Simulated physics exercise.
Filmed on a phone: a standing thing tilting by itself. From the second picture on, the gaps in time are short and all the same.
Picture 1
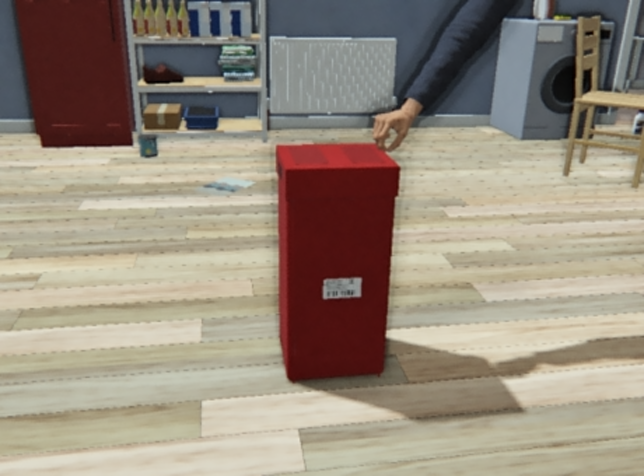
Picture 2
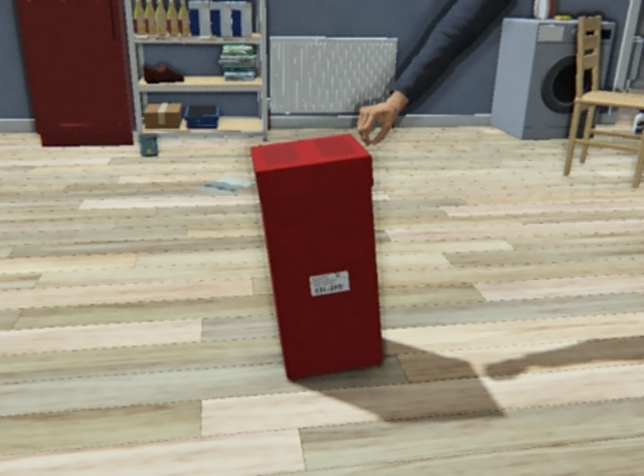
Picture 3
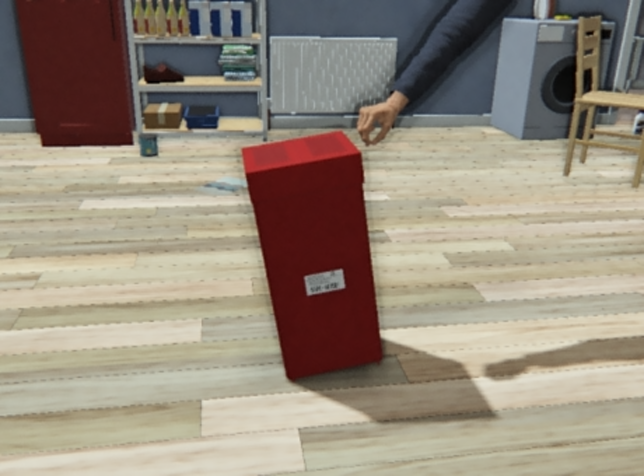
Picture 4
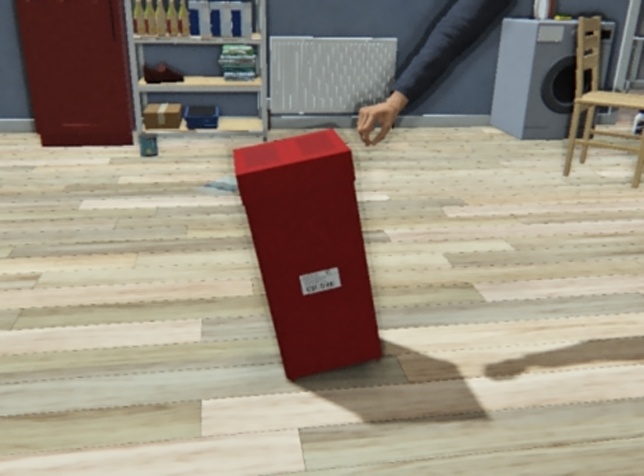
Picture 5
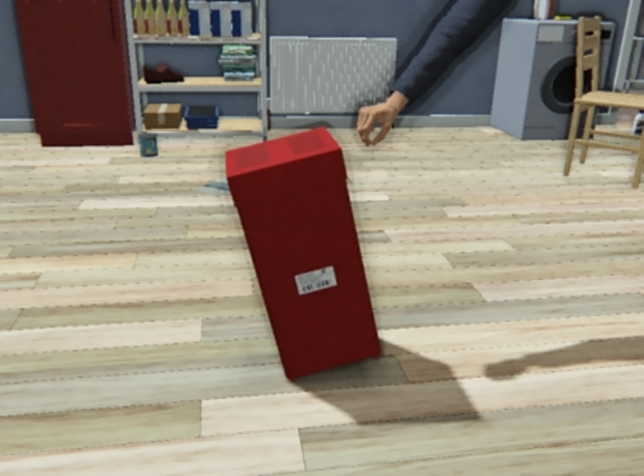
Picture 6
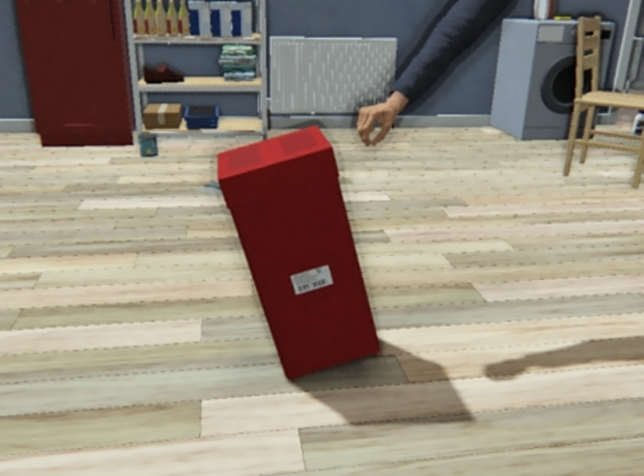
Tall red box standing on a pale wood floor, leaning steadily further left while a hand stays raised behind it.
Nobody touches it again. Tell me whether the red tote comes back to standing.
Outcome: The red tote falls over.
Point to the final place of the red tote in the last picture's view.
Near (170, 324).
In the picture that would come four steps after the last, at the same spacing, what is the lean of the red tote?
About 20°.
Then, 0.28 s after the last picture, red tote 38° off upright near (252, 258).
Then, 0.50 s after the last picture, red tote 70° off upright near (194, 291).
At rest, the red tote goes down on its side, near (170, 324).
